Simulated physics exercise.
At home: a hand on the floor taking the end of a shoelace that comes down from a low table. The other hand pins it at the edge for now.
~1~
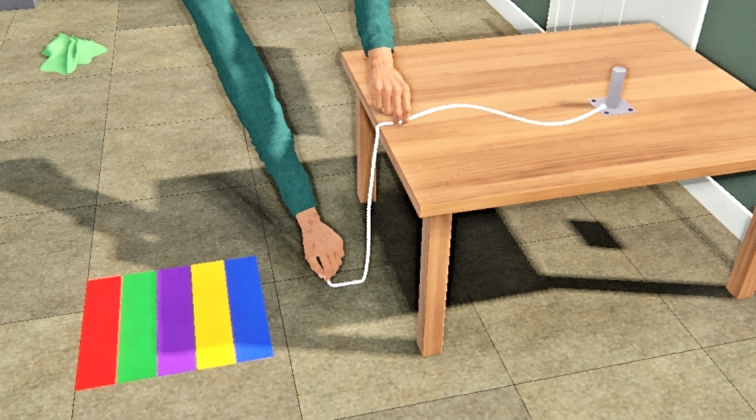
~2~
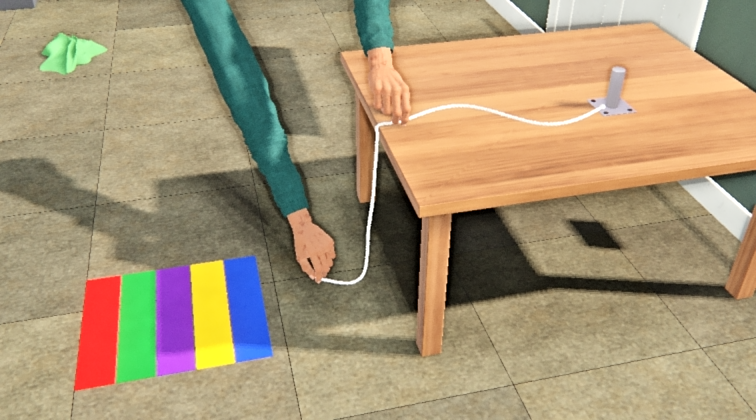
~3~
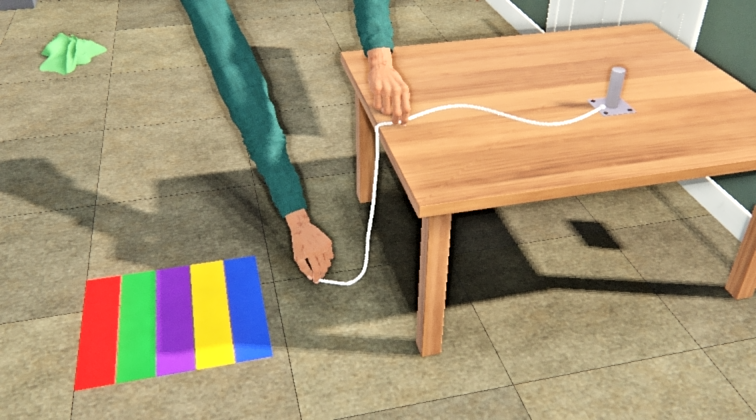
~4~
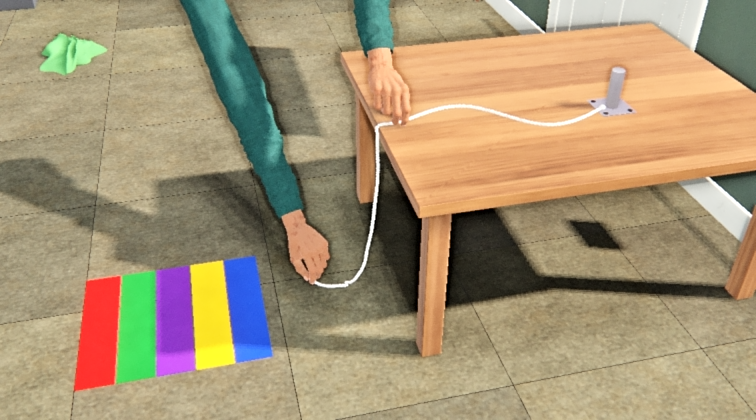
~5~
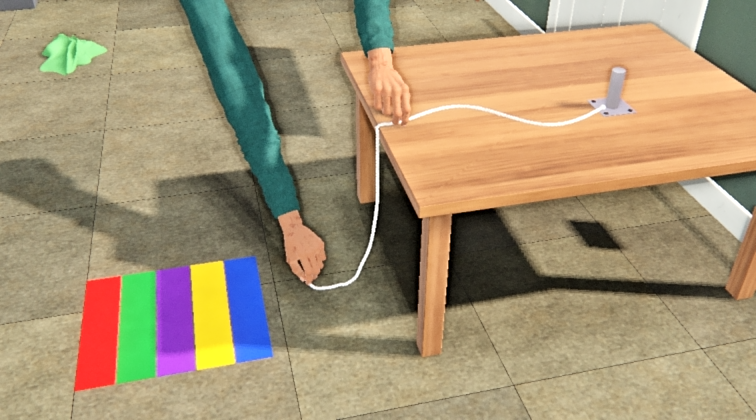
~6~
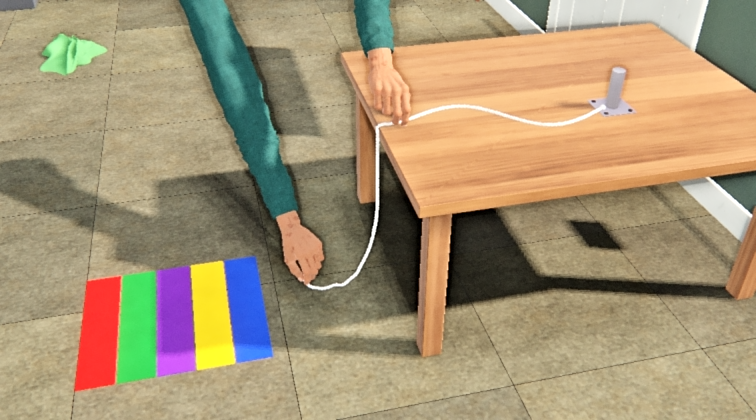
Hand on the floor drawing the end of a white cord slightly left, while another hand pins it at the table edge.
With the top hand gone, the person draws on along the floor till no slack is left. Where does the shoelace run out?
The end stops over the purple strip.
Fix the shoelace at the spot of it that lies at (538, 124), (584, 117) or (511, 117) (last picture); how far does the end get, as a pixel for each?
The places are (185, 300), (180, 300) and (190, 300).
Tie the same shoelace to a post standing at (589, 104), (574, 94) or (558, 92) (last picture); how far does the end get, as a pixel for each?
Near (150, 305), (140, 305) and (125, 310).
Soon after, end near (231, 291); over blue.
Then, end near (194, 297); over yellow.
At full stretch, end near (172, 301); over purple. It gets as far as the purple strip.
